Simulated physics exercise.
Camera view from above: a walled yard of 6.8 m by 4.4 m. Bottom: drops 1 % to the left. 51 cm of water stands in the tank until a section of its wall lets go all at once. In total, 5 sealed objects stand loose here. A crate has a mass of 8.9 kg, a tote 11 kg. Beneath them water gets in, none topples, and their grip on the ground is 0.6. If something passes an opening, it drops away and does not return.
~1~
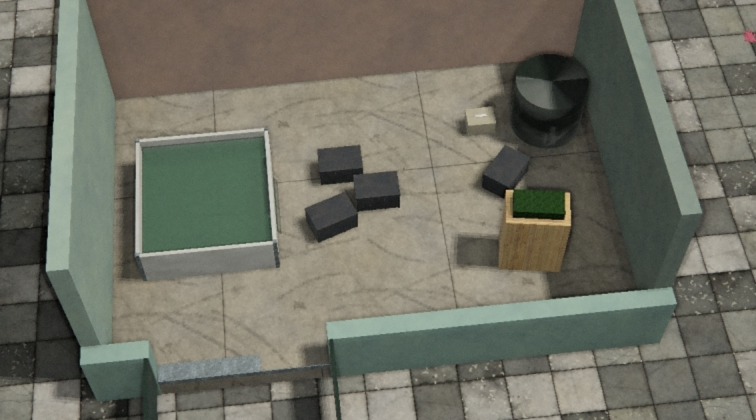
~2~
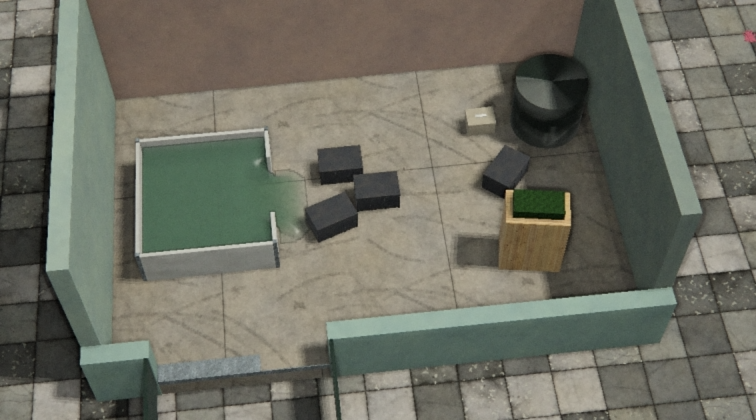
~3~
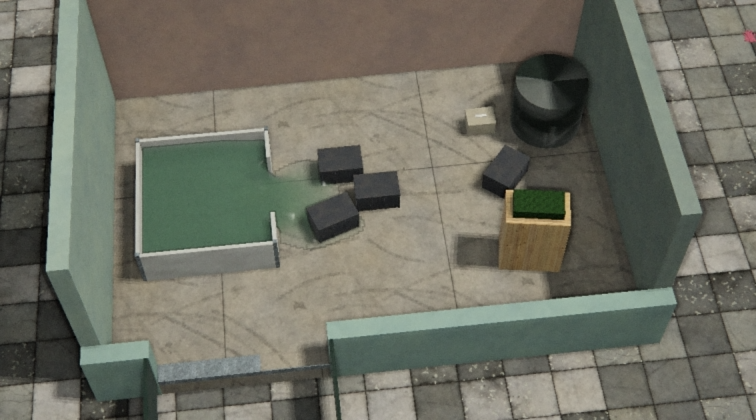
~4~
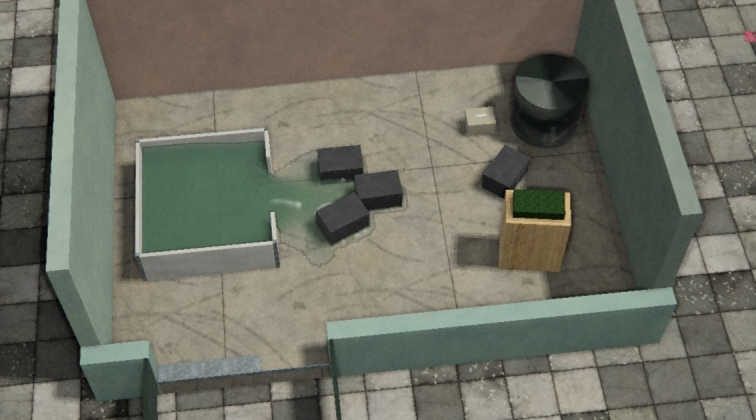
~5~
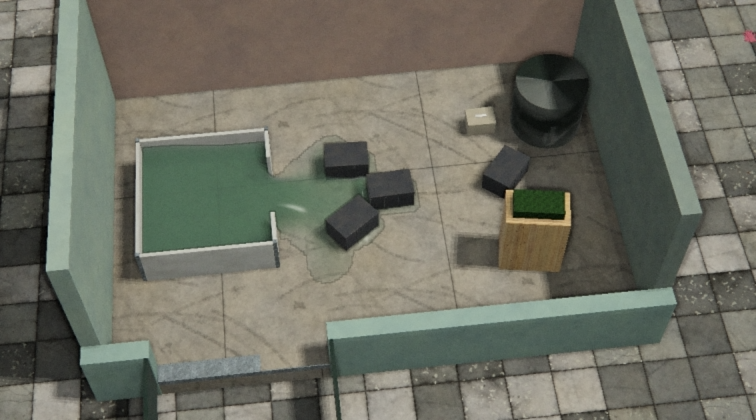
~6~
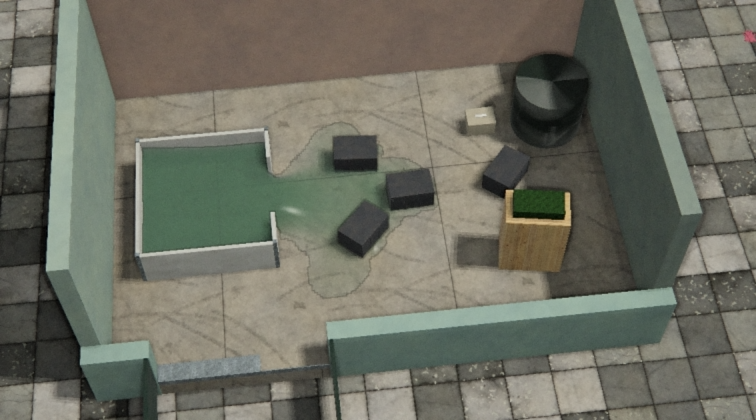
Green water pours through a gap in the tank's right wall and pushes three dark crates.
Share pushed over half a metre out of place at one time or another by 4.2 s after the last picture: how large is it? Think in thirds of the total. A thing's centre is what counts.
My answer: Two thirds or more of the total.
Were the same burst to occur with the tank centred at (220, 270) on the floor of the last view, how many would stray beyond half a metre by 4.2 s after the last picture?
Result: 4.
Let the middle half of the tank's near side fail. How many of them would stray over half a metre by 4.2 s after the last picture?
That gives 0 of them.
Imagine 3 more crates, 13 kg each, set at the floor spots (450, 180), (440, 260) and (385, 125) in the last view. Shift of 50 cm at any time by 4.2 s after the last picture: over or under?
Result, in sequence: Above the mark / above the mark / above the mark.
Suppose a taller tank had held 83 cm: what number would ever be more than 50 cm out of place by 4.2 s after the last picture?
Then the count would be 5.
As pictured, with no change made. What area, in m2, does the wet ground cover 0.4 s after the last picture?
At that time the wet patch spans about 9.5 m2.
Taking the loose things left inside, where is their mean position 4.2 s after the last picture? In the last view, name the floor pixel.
(544, 164).
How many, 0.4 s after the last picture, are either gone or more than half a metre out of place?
That would be 3.
Then, 0.4 s after the last picture 3 of 5 are over 50 cm from their spots; 0 afloat.
Then, 1.5 s after the last picture 4 of 5 are over 50 cm from their spots; 3 afloat.
Then, 2.8 s after the last picture 5 of 5 are over 50 cm from their spots; 5 afloat.
Then, 4.2 s after the last picture 5 of 5 are over 50 cm from their spots, and 5 have been at some point; 5 afloat.
